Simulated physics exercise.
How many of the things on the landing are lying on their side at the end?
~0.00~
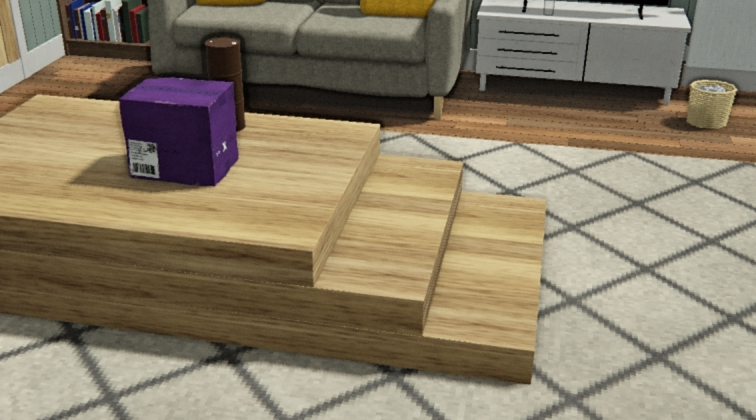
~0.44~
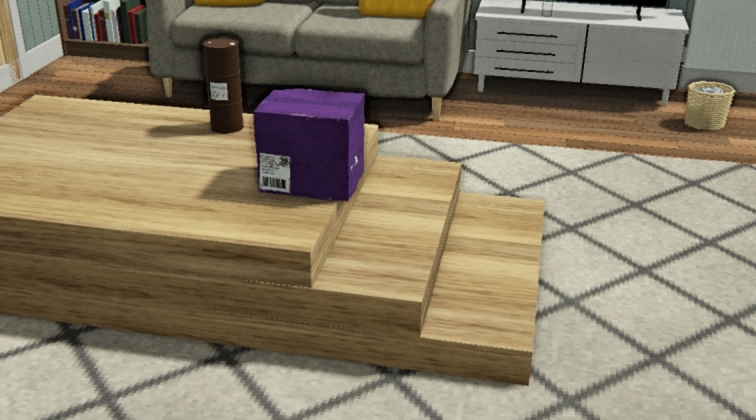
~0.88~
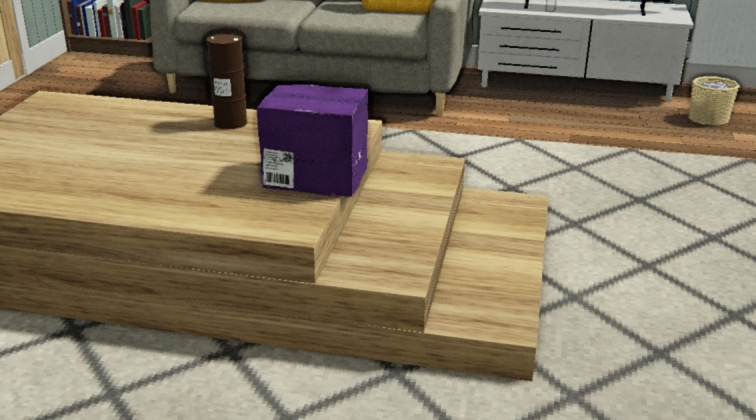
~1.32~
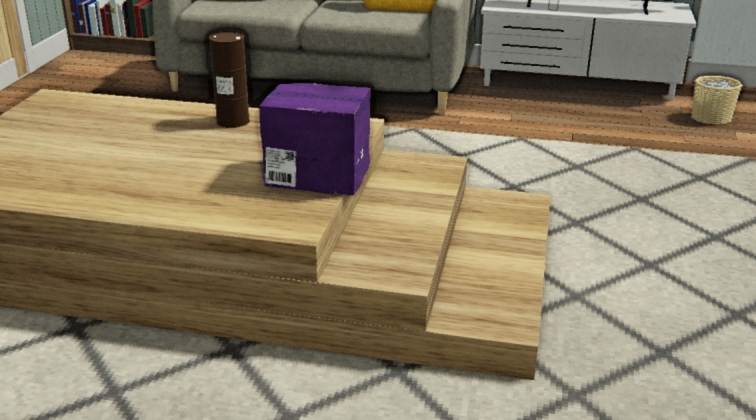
None of them are. The purple parcel and the brown canister both remain upright on the landing.
